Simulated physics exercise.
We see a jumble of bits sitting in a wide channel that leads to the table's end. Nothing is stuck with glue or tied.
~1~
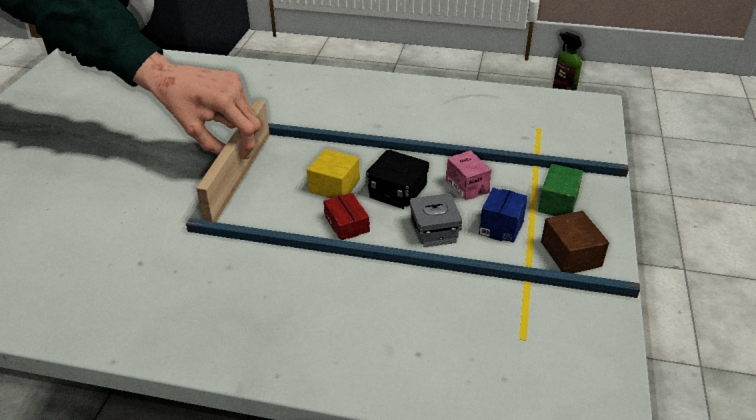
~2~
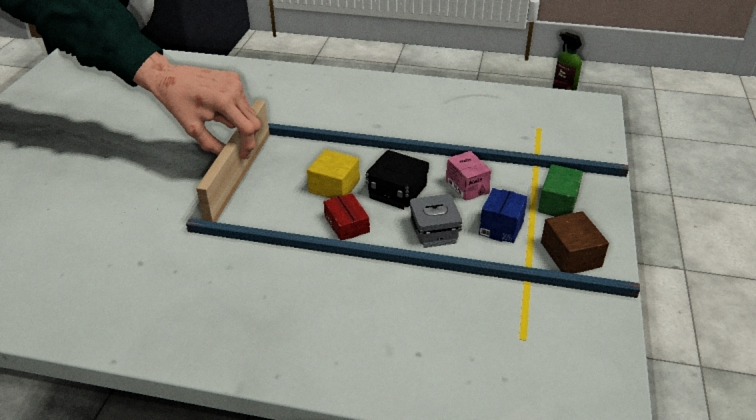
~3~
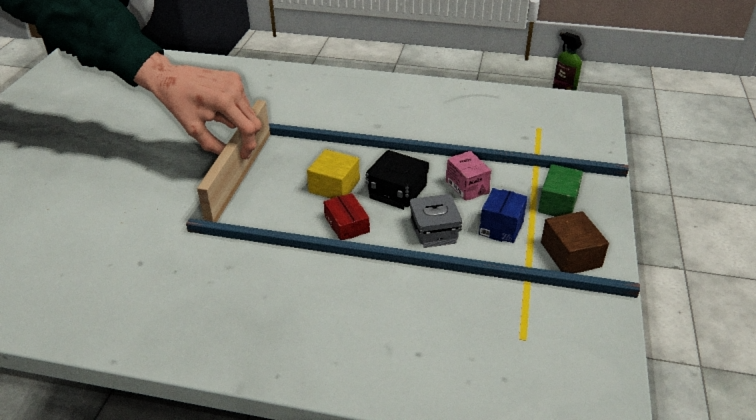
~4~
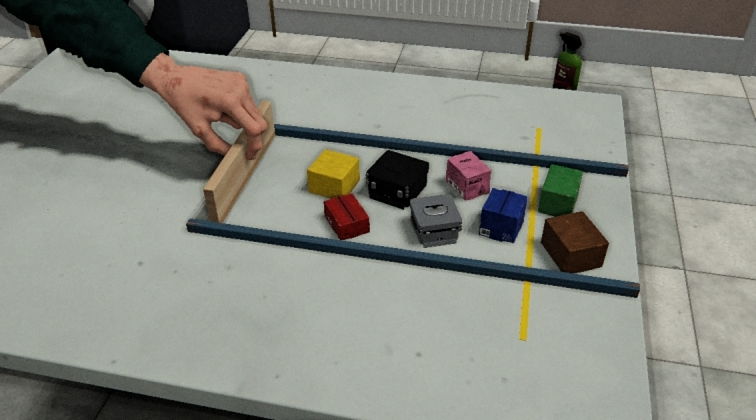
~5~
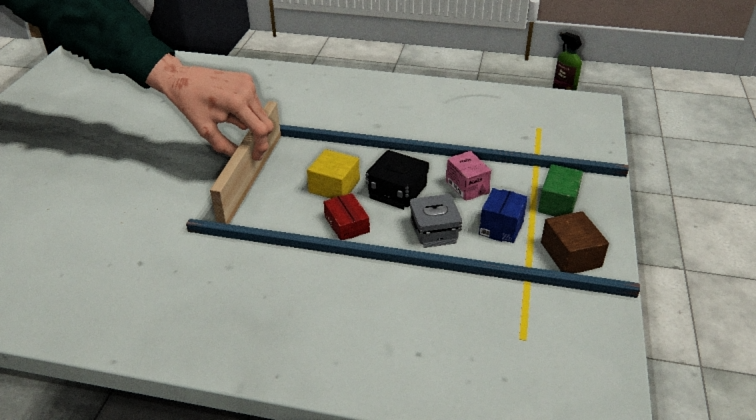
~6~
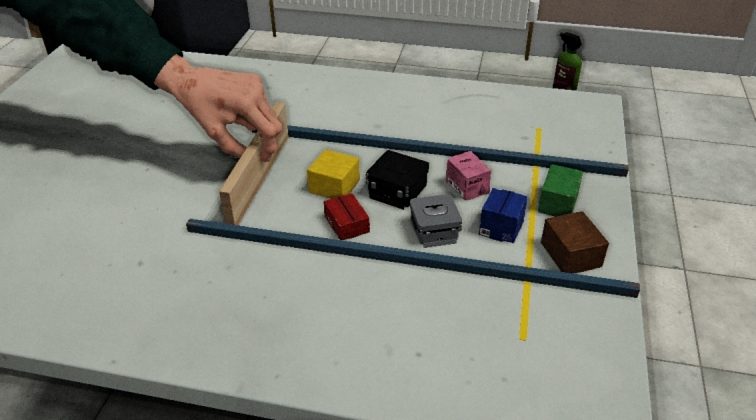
On a pale table, a hand slides a wooden board slightly right toward scattered coloured boxes.
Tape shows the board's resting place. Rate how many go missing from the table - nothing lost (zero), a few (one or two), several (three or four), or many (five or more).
A few, one or two.
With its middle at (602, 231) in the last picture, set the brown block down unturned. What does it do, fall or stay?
Here the brown block winds up off.
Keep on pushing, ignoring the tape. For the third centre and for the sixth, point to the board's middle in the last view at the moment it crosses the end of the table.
At (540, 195) for the third, at (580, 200) for the sixth.
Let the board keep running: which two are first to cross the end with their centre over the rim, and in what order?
Sequence: Green block; pink box.
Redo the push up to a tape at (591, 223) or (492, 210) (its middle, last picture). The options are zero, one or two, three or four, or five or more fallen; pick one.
First place: Five or over; second place: Not one.
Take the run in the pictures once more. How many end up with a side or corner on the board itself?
The count in contact is 2.
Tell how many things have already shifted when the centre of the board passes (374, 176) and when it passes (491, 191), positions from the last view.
Up to then 4, and up to the other point 8.
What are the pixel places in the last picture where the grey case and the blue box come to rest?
(586, 232), and the other (629, 225).
A little later, none off yet; brown block at rest near (574, 243); green block at rest near (561, 192); blue box at rest near (503, 215).
When it is over, the number that fall off is one or two; down, pink box and green block.
